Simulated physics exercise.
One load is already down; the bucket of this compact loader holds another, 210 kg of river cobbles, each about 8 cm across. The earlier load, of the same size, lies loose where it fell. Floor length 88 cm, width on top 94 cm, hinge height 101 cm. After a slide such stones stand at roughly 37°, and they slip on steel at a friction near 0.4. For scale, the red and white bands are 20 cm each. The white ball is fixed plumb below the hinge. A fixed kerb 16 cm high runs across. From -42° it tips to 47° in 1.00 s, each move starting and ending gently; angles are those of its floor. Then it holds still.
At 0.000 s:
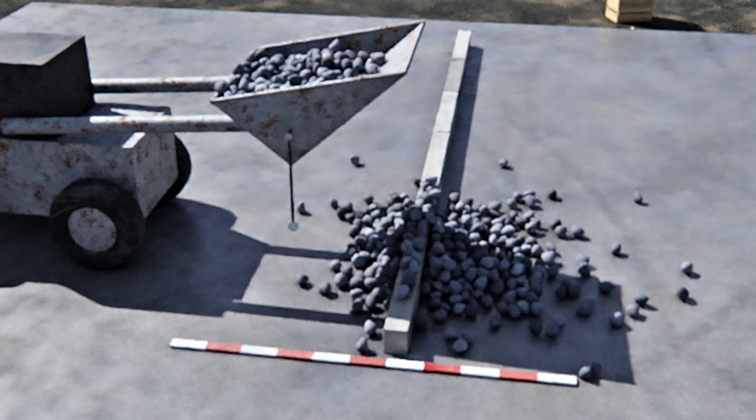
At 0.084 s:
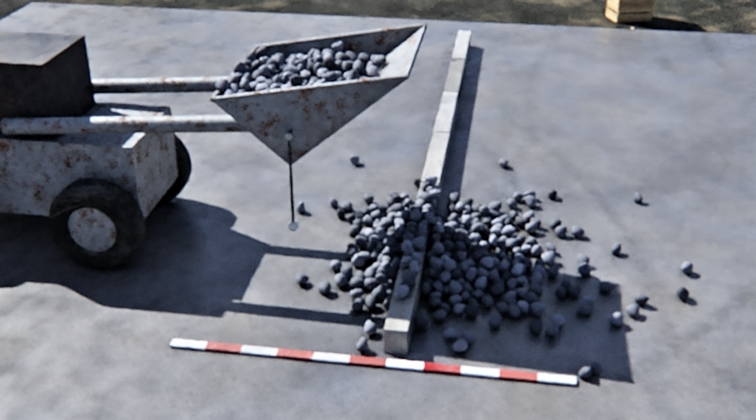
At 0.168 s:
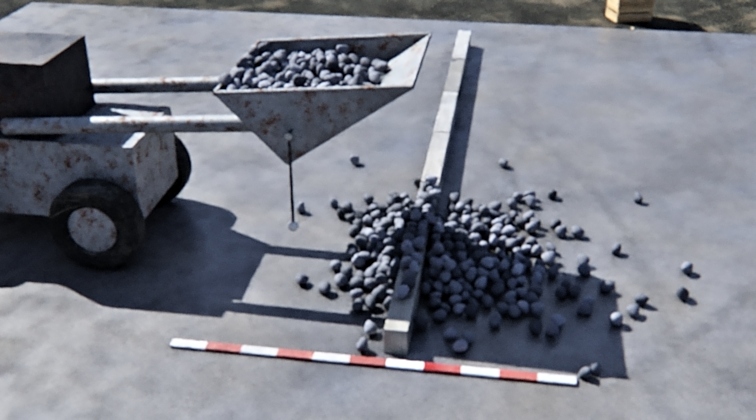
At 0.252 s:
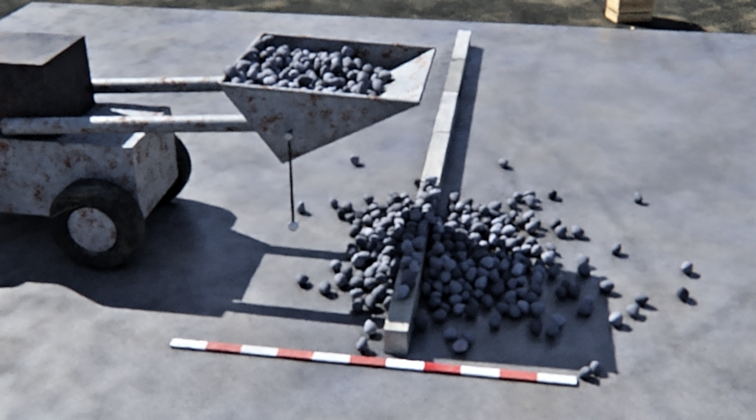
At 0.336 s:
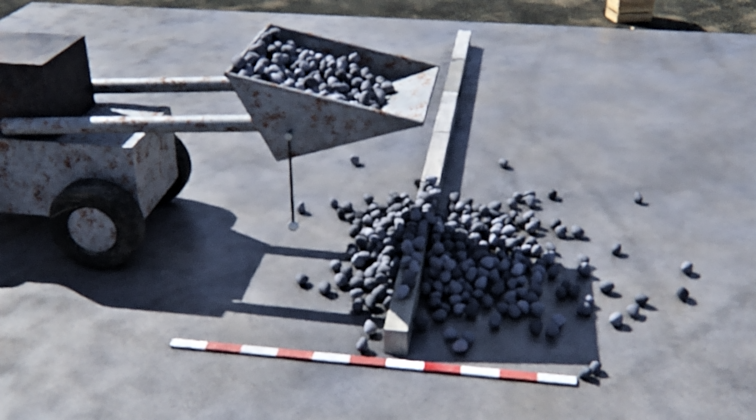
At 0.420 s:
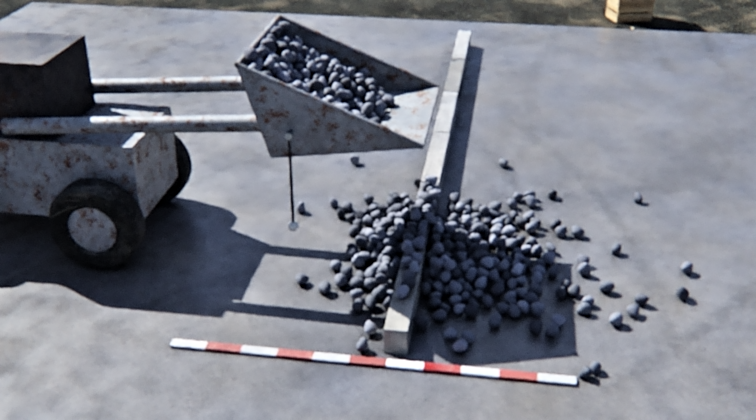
A grey, rust-flecked compact loader stands at the left of a sunlit concrete yard, seen from above at a fixed angle, holding out a bucket of dark grey stones. Before it, a loose heap of similar stones lies across a long pale kerb, with a red-and-white banded bar in front. The bucket gradually rotates, its right-hand lip lowering and its back rising, while the stones inside shift.
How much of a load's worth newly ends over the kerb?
Close to 40 parts in a hundred.
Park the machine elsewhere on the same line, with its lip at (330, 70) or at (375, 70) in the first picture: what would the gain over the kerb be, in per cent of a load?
Near 0 per cent from the first place, 15 from the second.
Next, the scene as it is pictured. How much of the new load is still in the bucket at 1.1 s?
About 60 per cent.
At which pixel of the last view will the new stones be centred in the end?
Their middle is at about (401, 240).
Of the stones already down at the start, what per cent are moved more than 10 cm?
Roughly 15 per cent of them.
After 0.8 s the floor is at 33°; in per cent of one load, 100 in the bucket, 40 on this side of the kerb, 60 over the kerb; the foremost stones are at (671, 277).
After 1.1 s the floor is at 47°; in per cent of one load, 59 in the bucket, 78 on this side of the kerb, 62 over the kerb; the foremost stones are at (671, 277).
After 1.5 s the floor is at 47°; in per cent of one load, 6 in the bucket, 100 on this side of the kerb, 94 over the kerb; the foremost stones are at (671, 277).
After 3.9 s the floor is at 47°; in per cent of one load, 0 in the bucket, 100 on this side of the kerb, 100 over the kerb; the foremost stones are at (674, 259). Net gain over the kerb, 40.
